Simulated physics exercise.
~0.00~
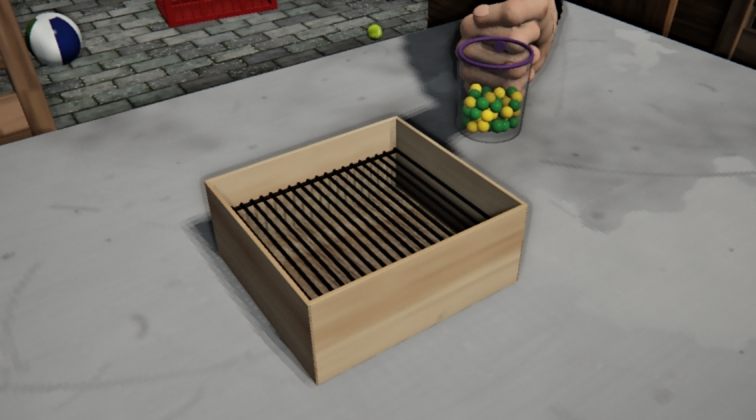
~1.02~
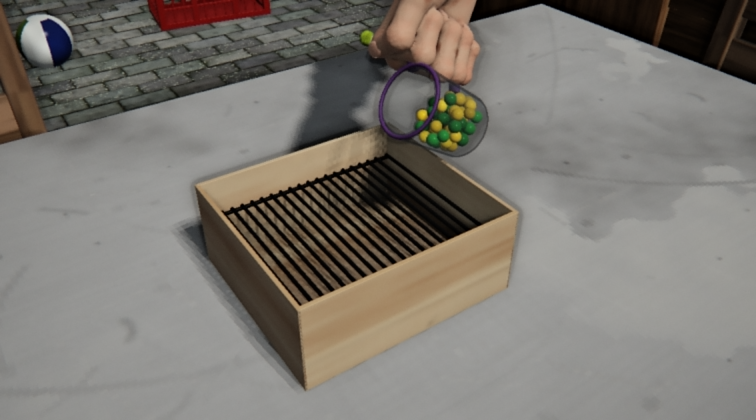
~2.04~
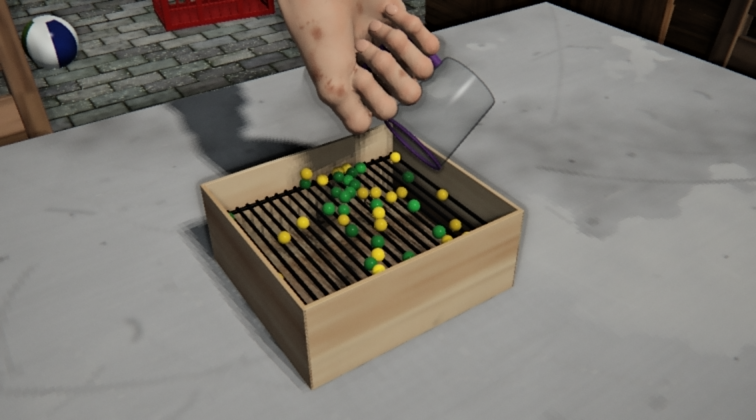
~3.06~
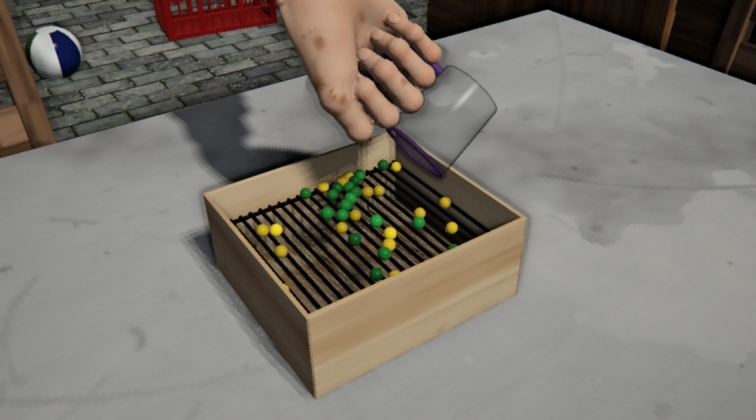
In the video, a hand lifts a clear cup of yellow and green balls over a square wooden box fitted with dark parallel bars and tips it upside down, and the balls spill out, scatter and end up resting on the bars.
